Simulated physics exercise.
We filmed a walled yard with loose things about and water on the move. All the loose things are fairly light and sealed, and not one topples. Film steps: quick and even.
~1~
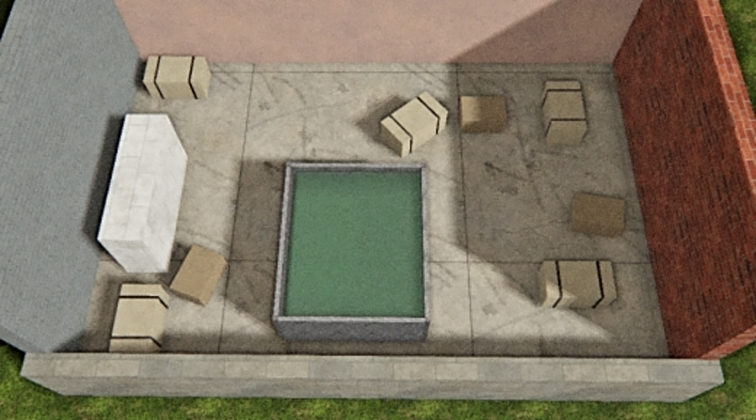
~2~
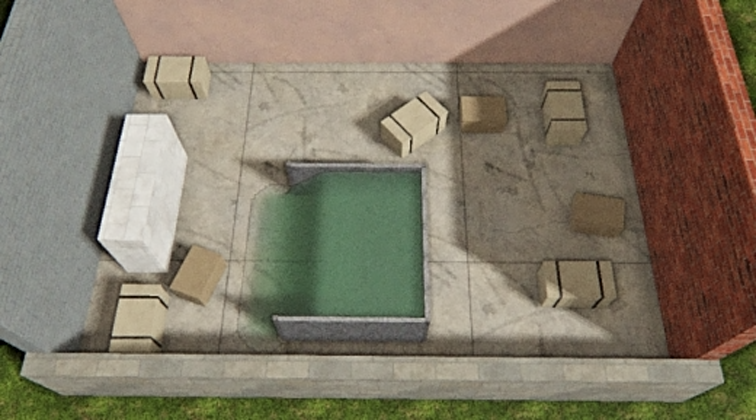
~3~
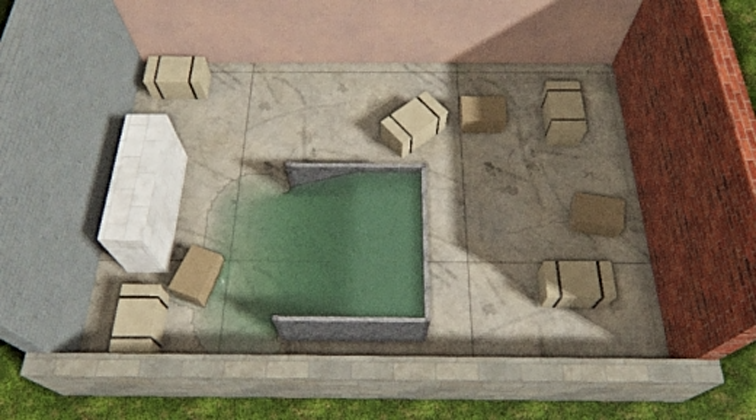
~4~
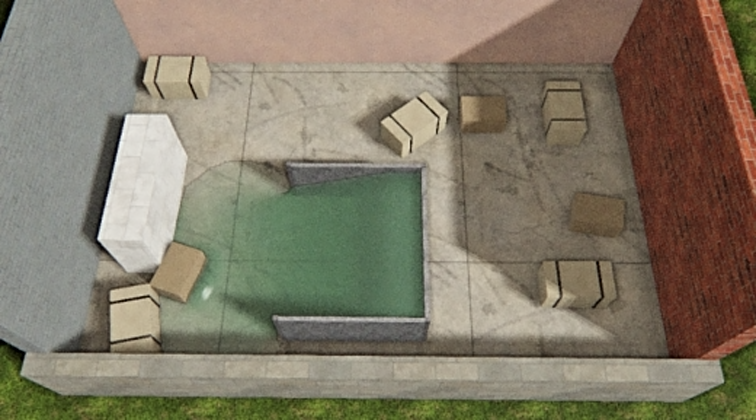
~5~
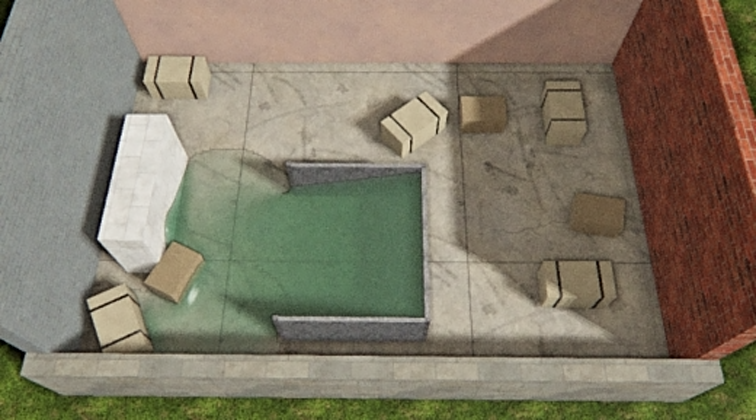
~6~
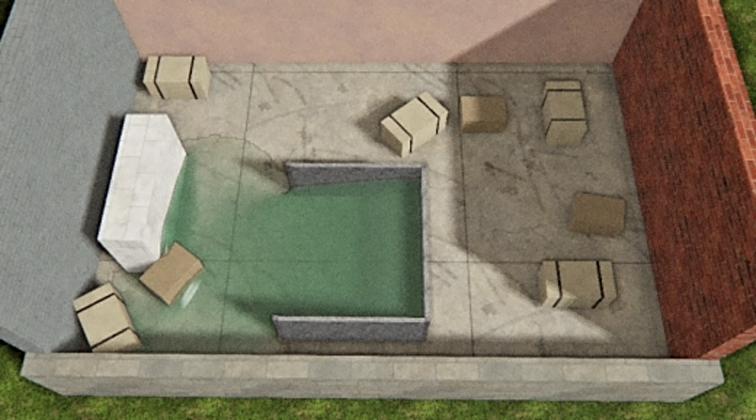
Green water spreads left from an opened tank across a walled yard, shifting two boxes.
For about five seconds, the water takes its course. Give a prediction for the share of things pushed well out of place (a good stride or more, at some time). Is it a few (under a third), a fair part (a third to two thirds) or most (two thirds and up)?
A fair part.
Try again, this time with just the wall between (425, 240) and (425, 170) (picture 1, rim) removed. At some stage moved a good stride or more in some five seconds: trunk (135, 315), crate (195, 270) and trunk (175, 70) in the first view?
Each in turn, never travels that far, never travels that far, never travels that far.
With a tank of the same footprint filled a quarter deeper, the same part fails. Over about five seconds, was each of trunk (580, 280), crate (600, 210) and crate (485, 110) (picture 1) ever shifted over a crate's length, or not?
Per item, in order: Missed the mark; missed the mark; cleared the mark.
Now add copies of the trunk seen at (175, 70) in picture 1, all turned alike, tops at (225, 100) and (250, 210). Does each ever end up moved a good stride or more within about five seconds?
Displaced, displaced.
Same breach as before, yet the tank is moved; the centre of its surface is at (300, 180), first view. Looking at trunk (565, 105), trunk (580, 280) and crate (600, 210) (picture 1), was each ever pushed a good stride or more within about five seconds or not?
Not far, Not far, Not far.
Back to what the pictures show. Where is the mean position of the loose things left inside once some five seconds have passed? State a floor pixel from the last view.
(421, 199).
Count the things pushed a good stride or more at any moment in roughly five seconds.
My count comes to 4.
A moment on, 1 of 8 are well off their spots; 2 afloat.
Next, 1 of 8 are well off their spots; 3 afloat.
Later, 1 of 8 are well off their spots; 3 afloat.
In the end, 4 of 8 are well off their spots, and 4 have been at some point; 4 afloat.
